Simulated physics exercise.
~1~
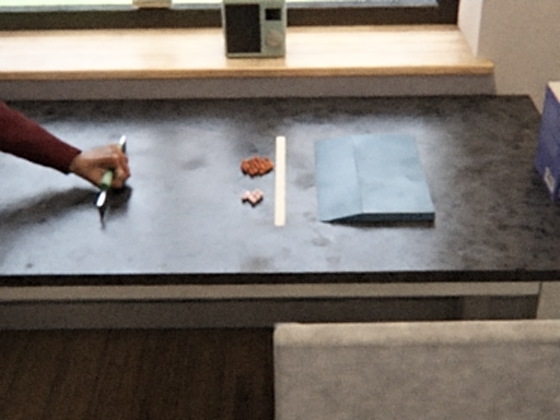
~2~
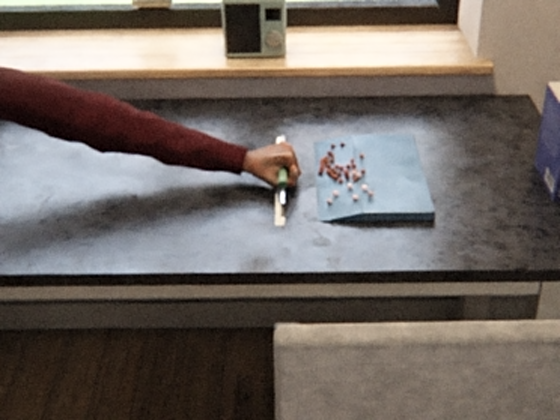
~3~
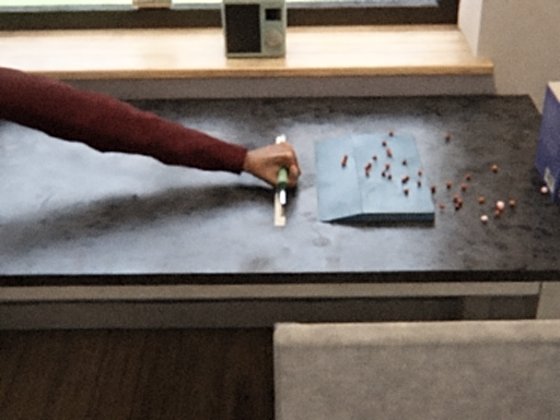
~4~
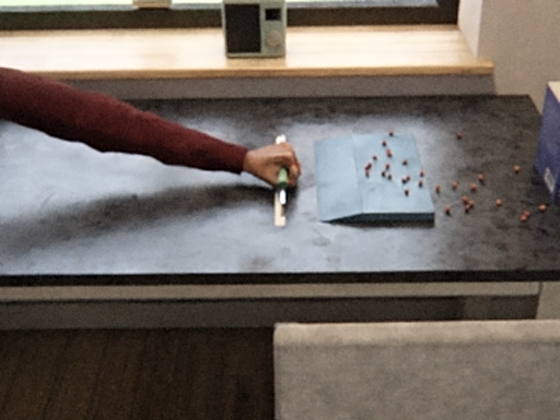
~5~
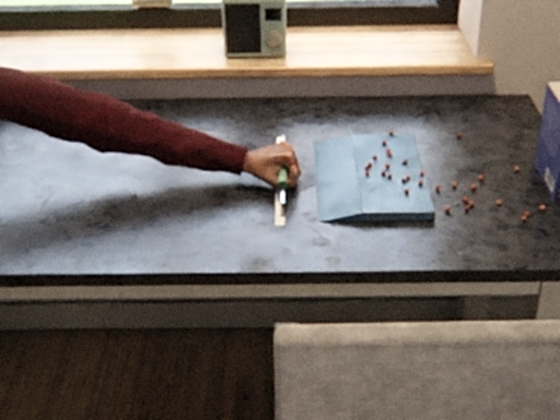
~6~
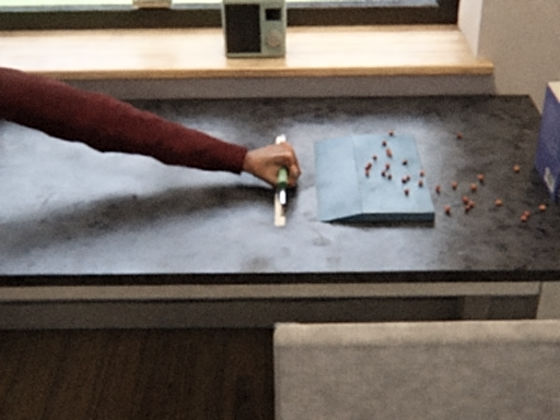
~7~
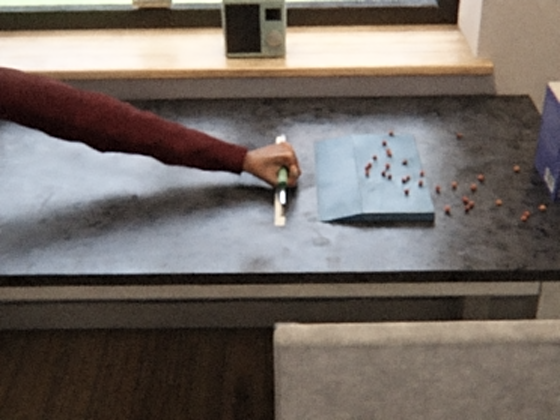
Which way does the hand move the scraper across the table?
The hand moves the scraper to the right, as far as the strip of white tape.
